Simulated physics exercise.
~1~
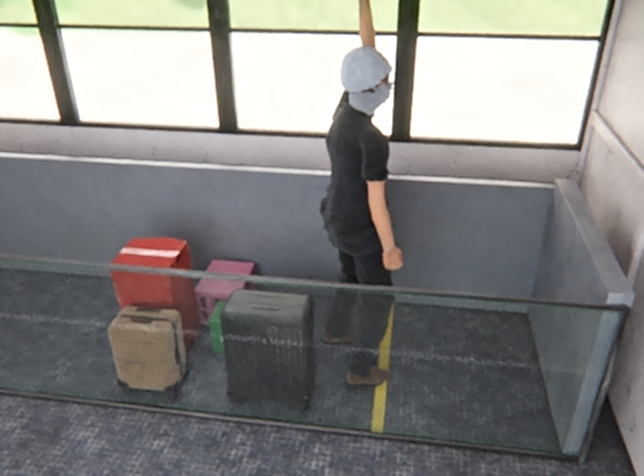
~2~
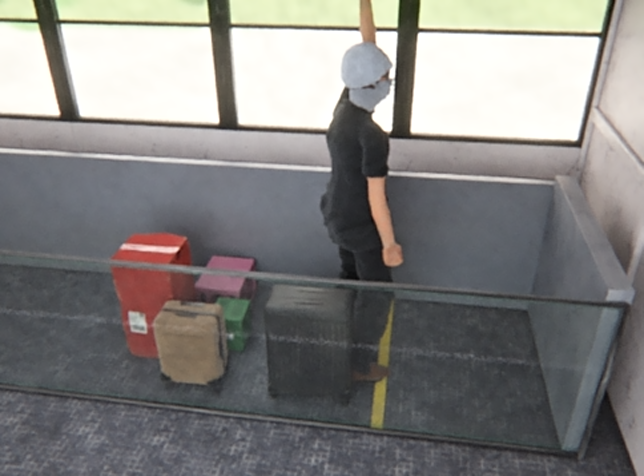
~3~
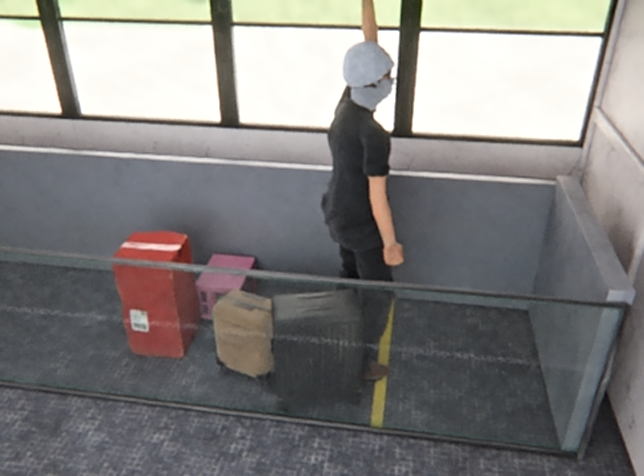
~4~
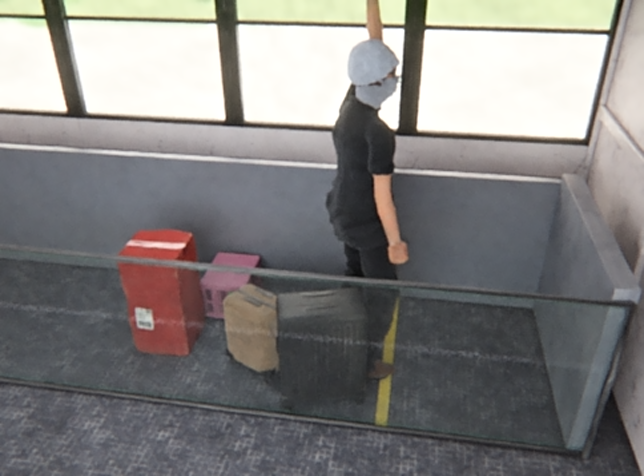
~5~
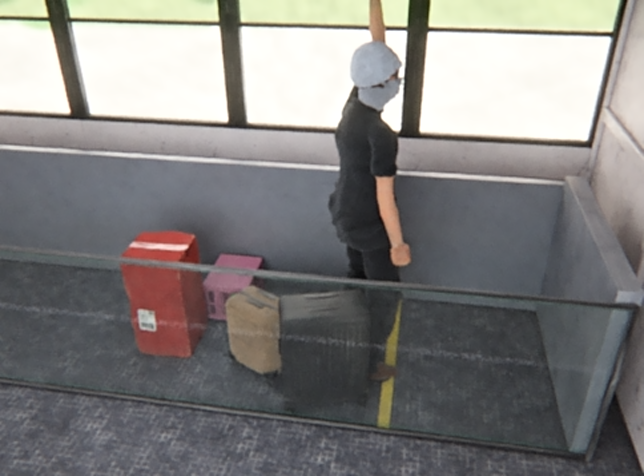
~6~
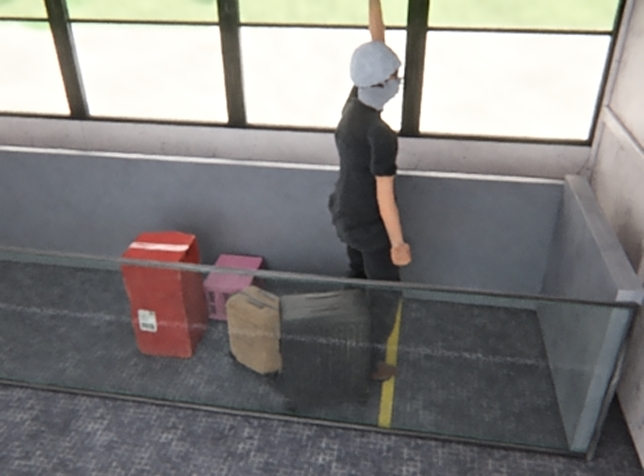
To begin with, a passenger in a black top and pale cap stands with one arm raised and the other hanging down, beside luggage behind a glass panel. The big black wheeled case and the small brown one slide right across the dark floor, while the red bag and pink crate stay put. The black case slows near the passenger's legs, and the brown case keeps moving until it is close beside it, with the green tub no longer visible behind them. Both cases then settle upright, the brown one stopping short of the yellow line, and the passenger holds the same stance.
